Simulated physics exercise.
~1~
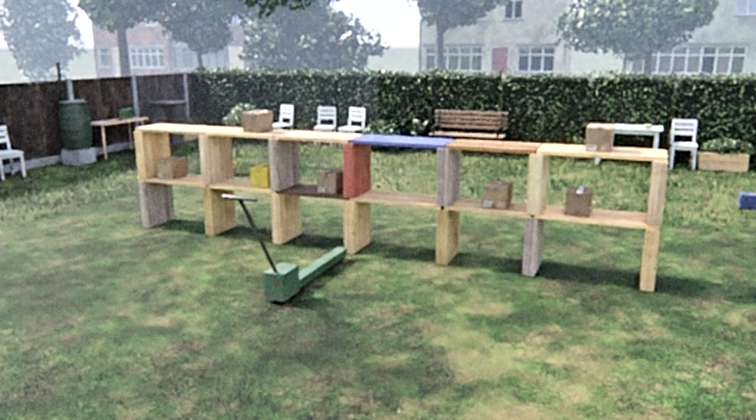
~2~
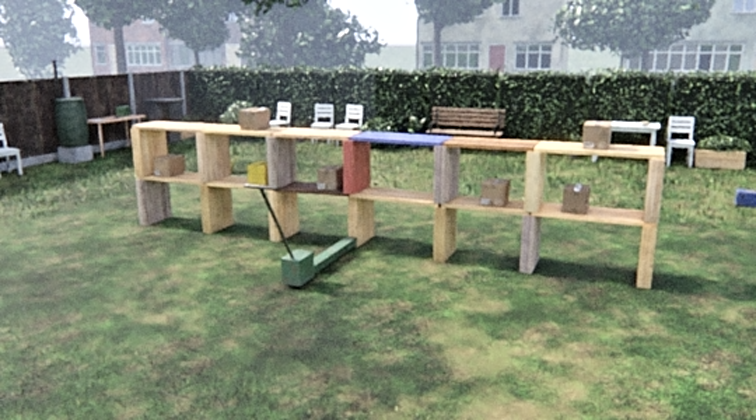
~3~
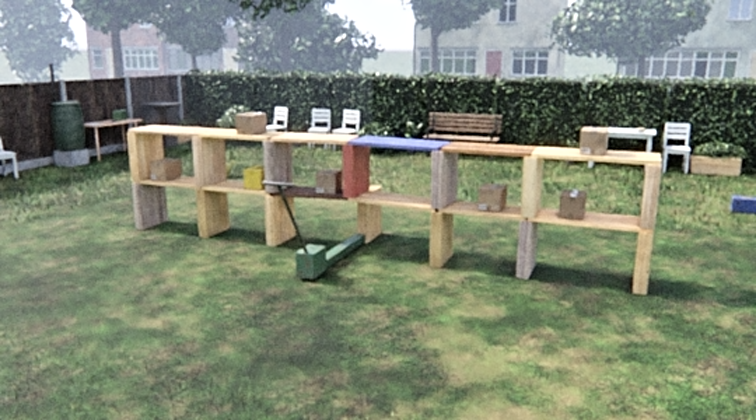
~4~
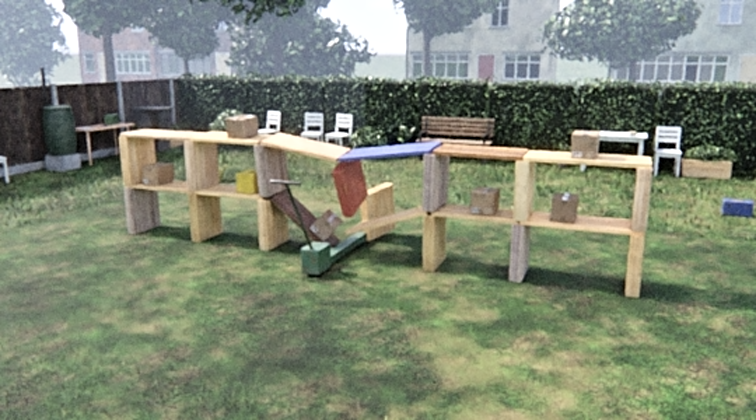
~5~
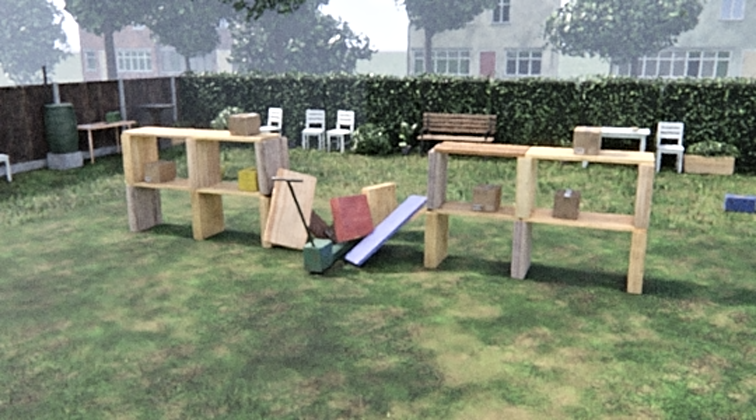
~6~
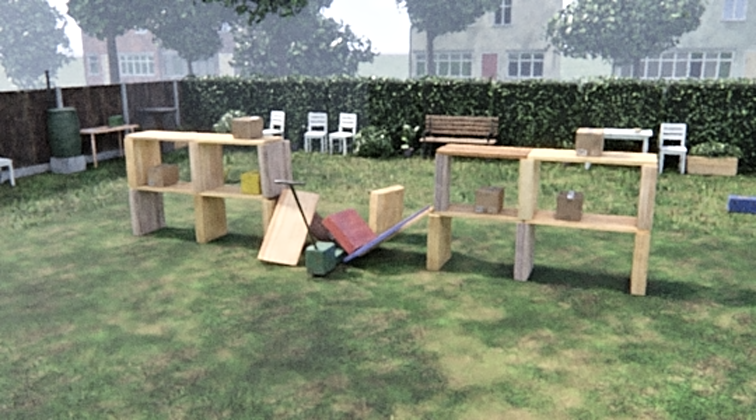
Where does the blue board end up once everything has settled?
The blue board drops from the top of the row and ends up sloping down in the gap, beside the fallen red upright.
